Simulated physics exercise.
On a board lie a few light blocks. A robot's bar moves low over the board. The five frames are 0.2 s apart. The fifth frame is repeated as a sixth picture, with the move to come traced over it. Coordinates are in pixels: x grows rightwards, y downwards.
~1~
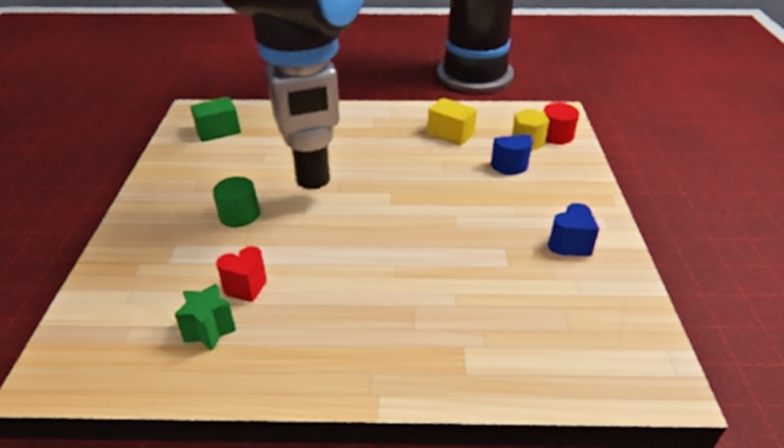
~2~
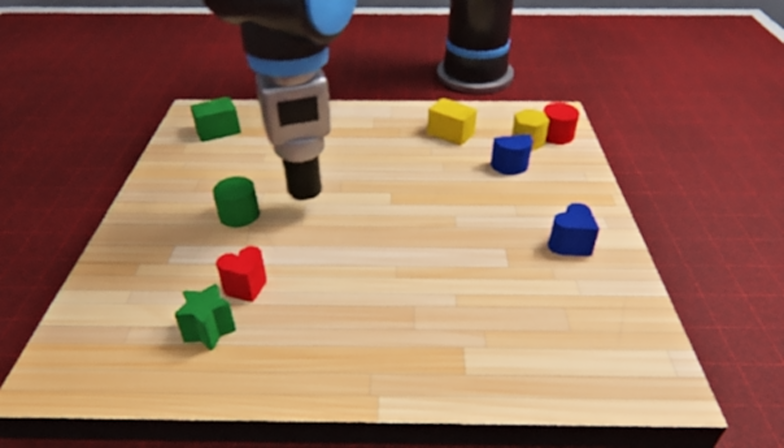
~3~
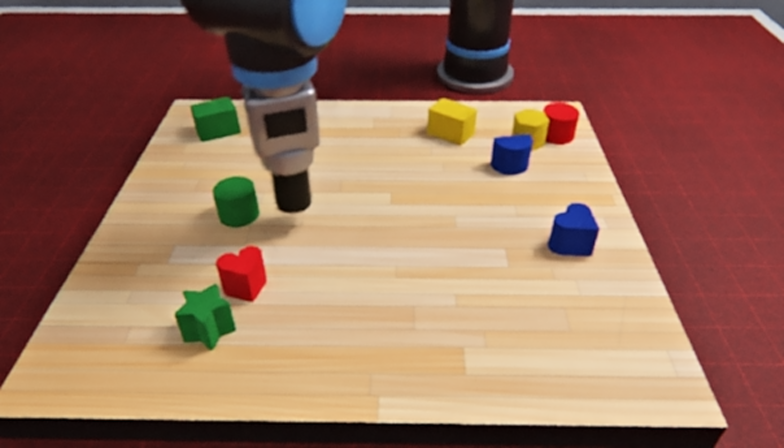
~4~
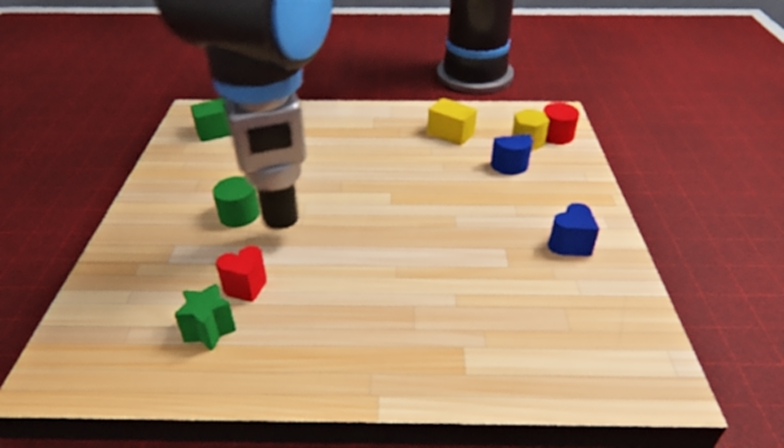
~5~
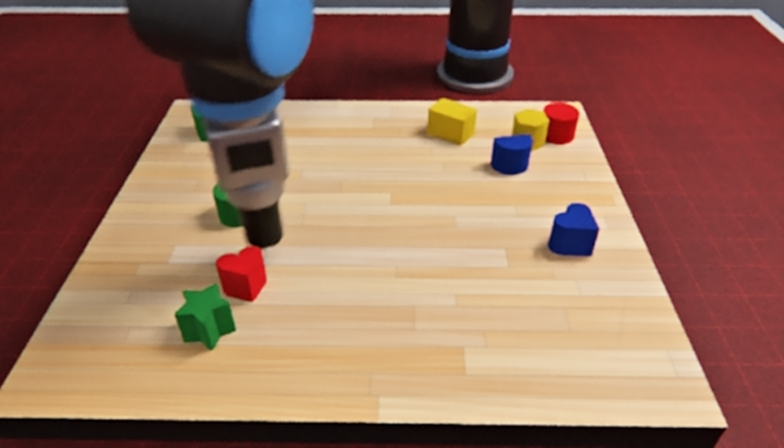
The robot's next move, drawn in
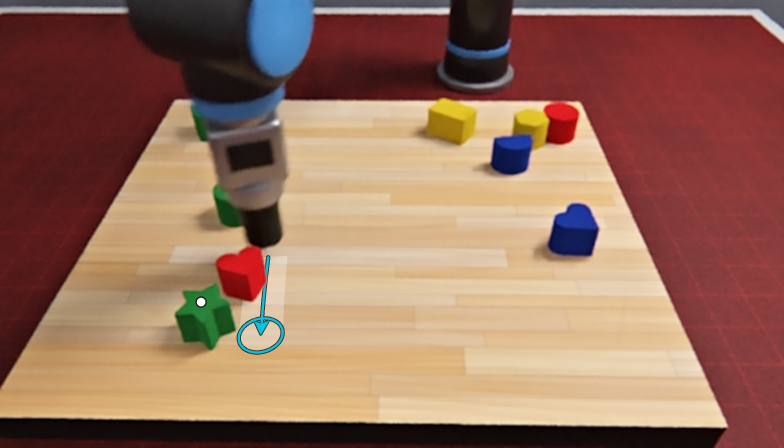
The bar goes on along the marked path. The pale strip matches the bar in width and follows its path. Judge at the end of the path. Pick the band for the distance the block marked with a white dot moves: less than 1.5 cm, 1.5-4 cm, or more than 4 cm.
The answer is 1.5 to 4 cm.
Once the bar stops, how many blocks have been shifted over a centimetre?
The count will be 2.
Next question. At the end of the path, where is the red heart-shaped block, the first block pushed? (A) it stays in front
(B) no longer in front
I'll go with B - no longer in front.
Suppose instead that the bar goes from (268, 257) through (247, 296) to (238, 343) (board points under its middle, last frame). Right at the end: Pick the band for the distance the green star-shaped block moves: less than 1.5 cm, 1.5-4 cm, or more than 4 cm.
It will fall in the top band, over 4 cm.
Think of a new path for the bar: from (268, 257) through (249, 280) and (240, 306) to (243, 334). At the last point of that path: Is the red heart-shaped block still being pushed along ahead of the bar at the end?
I'd say yes.
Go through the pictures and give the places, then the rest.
Bar's lower end (313, 180); green star-shaped block (201, 302); green disc (233, 188); red heart-shaped block (240, 260), in the first picture.
Bar (305, 190); blocks still, in the second picture.
Bar (294, 203); blocks still, in the third picture.
Bar (281, 218); blocks still, in the fourth picture.
Bar (264, 236); green star-shaped block (201, 302); green disc partly hidden; red heart-shaped block (240, 260), in the fifth picture.
Drawn move, from (268, 257) directly to (261, 335); the dot is on the green star-shaped block.
The first path, step by step. One third of the way, bar (261, 260); red heart-shaped block (230, 276), turned 40° clockwise.
Two thirds of the way, bar (258, 286); green star-shaped block (182, 311), turned 15° anticlockwise; red heart-shaped block (220, 291), turned 90° clockwise.
At the end, bar (256, 314); green star-shaped block (175, 315); green disc still; red heart-shaped block (217, 299), turned 120° clockwise.
